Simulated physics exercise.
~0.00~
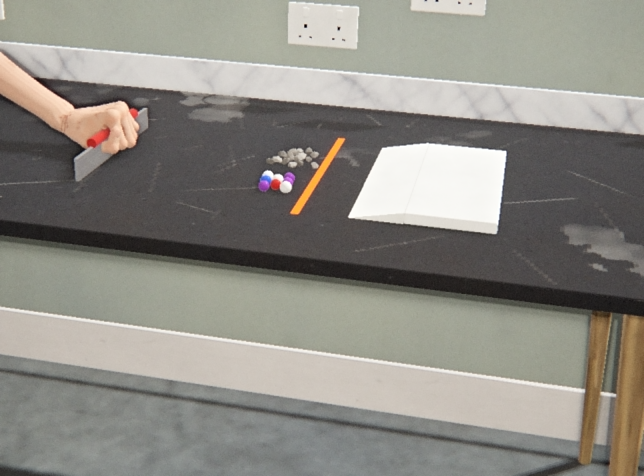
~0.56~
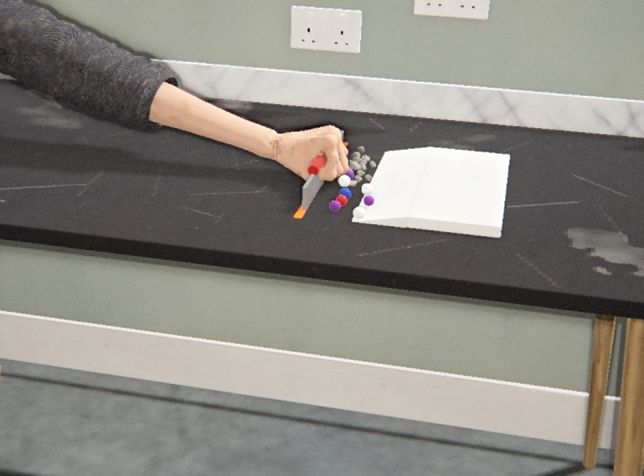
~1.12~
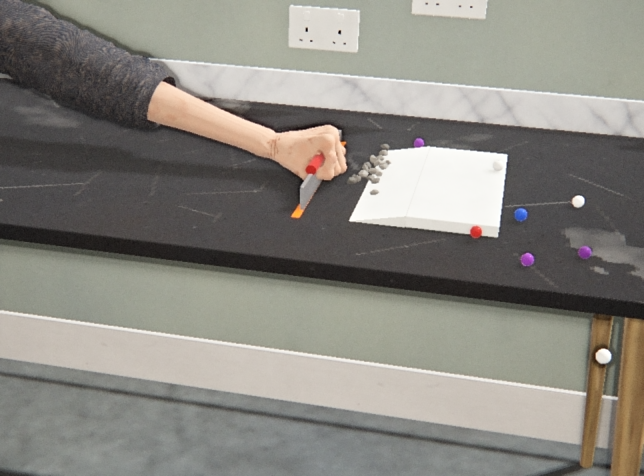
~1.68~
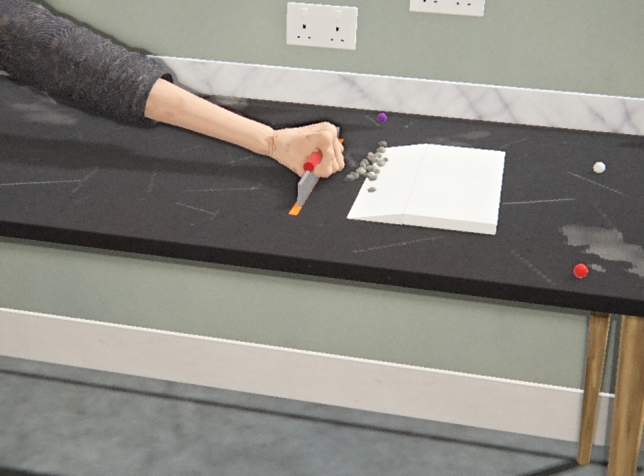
A hand holding a red-handled scraper moves across a black, scuffed bench, seen slightly from above against a pale green wall with sockets. It sweeps right, pushing a near cluster of purple, white, blue and red balls and a far handful of grey pebbles towards a white slab with a sloping edge. The scraper stops at the orange tape, and the loose bits carry on. The balls scatter over and past the slab, rolling across the bench, while the pebbles bunch at its left edge. Finally, some pebbles rest on the slope, most lie short of it, and none pass the top.
